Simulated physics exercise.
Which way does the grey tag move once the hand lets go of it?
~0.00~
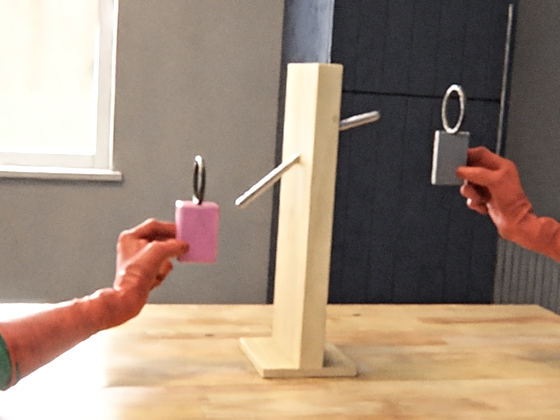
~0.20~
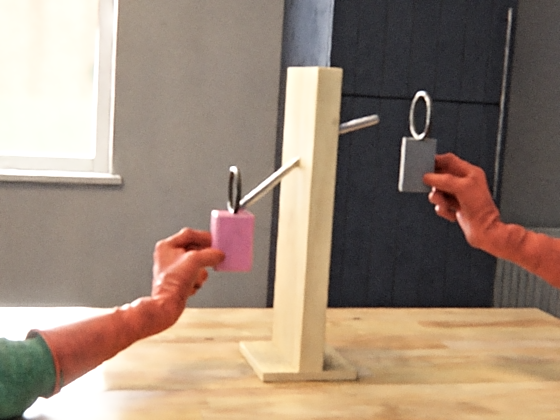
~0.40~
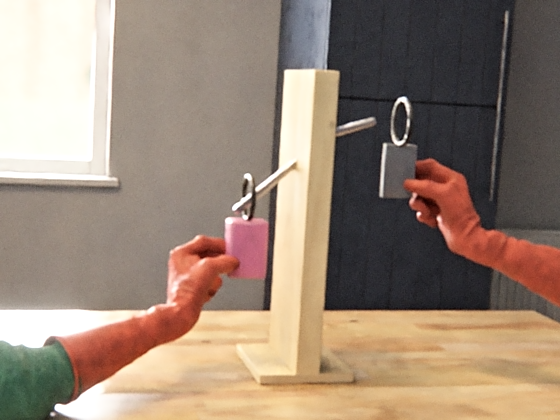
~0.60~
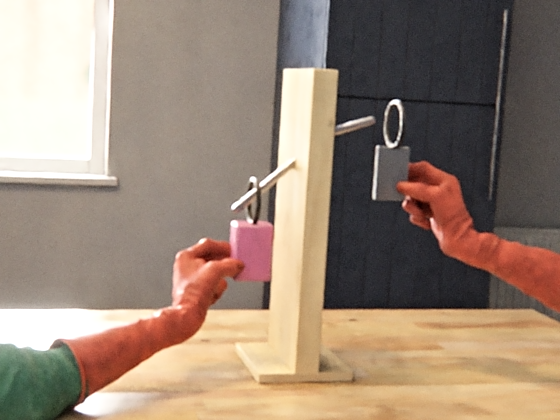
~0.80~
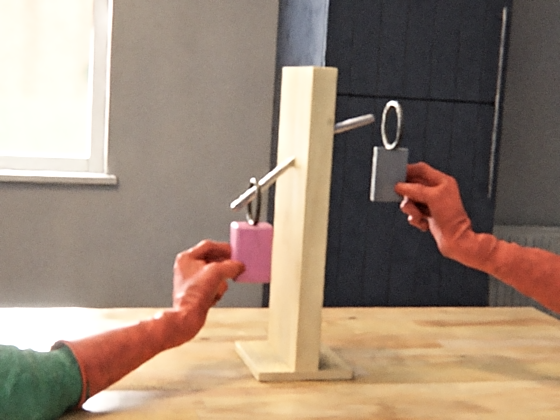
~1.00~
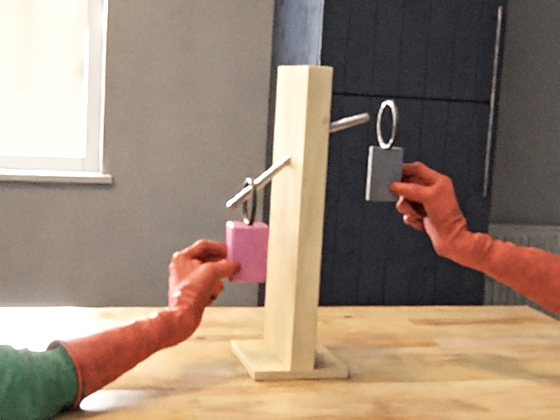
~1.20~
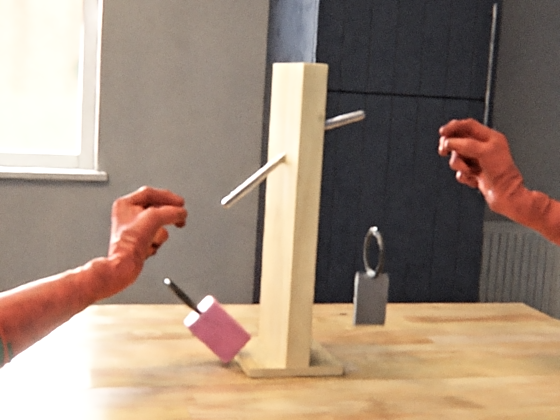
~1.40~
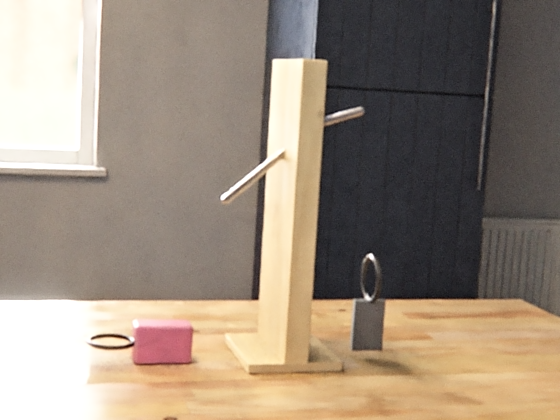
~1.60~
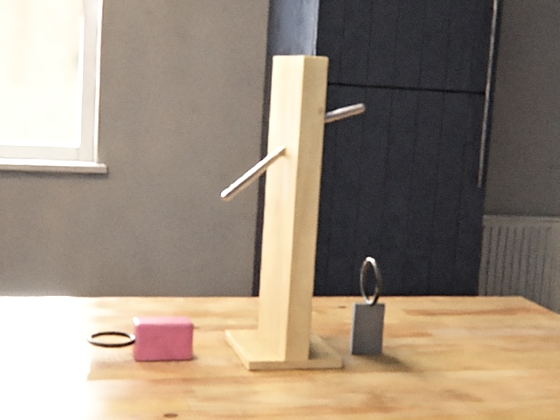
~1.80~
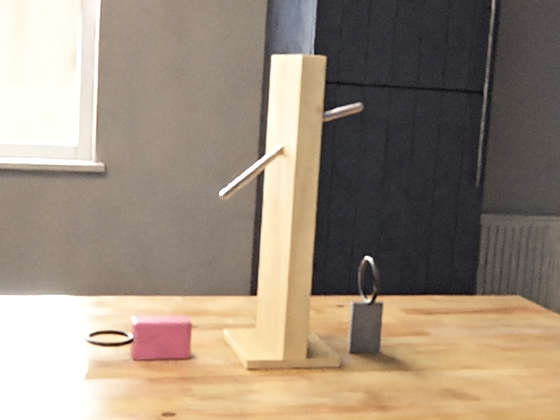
The grey tag moves down, dropping to the table to the right of the wooden stand.
